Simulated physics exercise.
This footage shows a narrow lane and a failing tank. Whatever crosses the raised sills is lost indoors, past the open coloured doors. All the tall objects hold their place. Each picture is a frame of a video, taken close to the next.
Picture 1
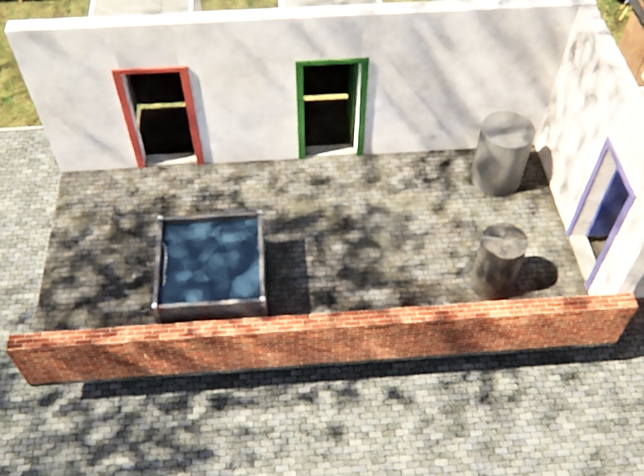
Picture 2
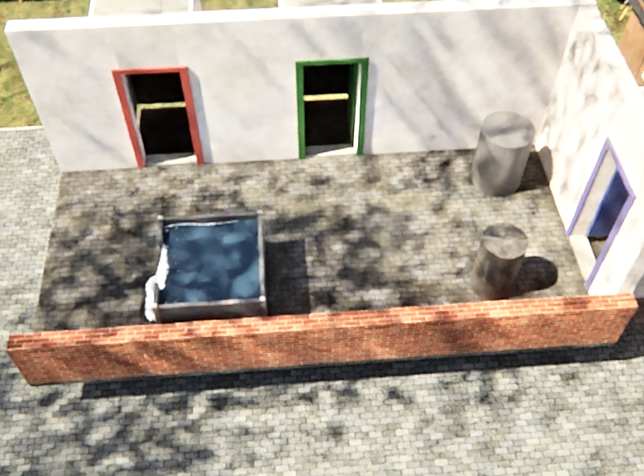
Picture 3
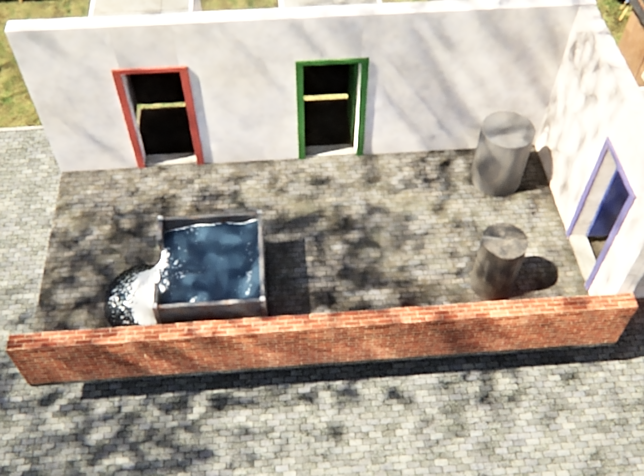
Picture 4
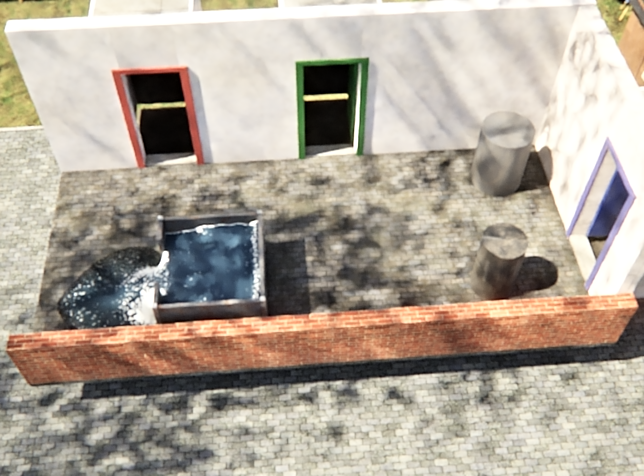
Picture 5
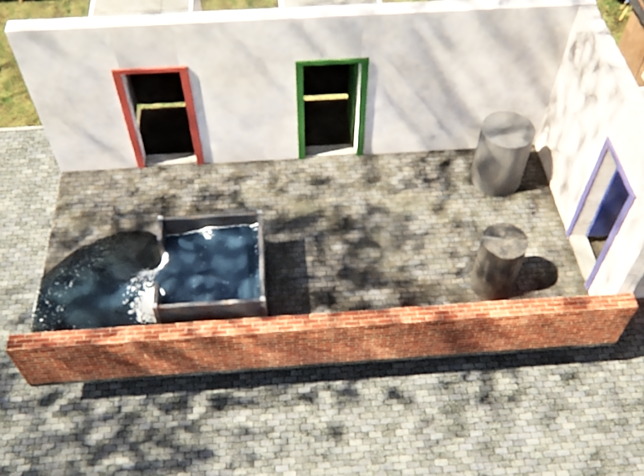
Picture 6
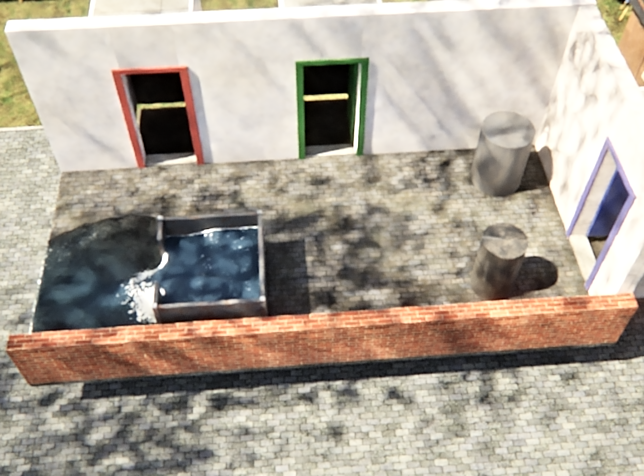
Water pours from the left side of an open tank and spreads across the paved ground.
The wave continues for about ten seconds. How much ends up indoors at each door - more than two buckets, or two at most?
Indoors: Green door, two at most; blue door, two at most; red door, two at most.
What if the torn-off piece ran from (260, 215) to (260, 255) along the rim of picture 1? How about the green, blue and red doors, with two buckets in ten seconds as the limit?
One by one: Green door ends up above; blue door ends up above; red door ends up below.
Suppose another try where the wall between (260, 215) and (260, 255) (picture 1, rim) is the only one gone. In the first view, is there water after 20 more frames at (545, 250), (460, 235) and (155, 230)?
The three spots, in order, are inundated, inundated and spared.
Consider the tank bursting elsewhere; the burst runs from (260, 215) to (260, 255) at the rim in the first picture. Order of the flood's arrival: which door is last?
Last: The red-painted one.
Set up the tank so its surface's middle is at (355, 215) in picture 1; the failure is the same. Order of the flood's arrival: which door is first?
That would be the red one, I say.
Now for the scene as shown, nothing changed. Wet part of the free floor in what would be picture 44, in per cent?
I'd say 15 per cent.
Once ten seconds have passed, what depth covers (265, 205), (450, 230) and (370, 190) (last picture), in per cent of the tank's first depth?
Depths of roughly 0, 0 and 0 per cent.
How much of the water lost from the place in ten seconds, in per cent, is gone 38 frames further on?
By my reckoning, 90 %.
A moment on, water covers 20 % of the floor; the green door not reached, the blue door not reached, the red door not reached.
Next, water covers 20 % of the floor; the green door not reached, the blue door not reached, the red door wet at the sill, nothing in.
Then, water covers 20 % of the floor; the green door not reached, the blue door not reached, the red door wet at the sill, nothing in.
Later, water covers 15 % of the floor; the green door not reached, the blue door not reached, the red door wet at the sill, nothing in.
In the end, water covers 10 % of the floor; the green door not reached, the blue door not reached, the red door wet at the sill, nothing in.
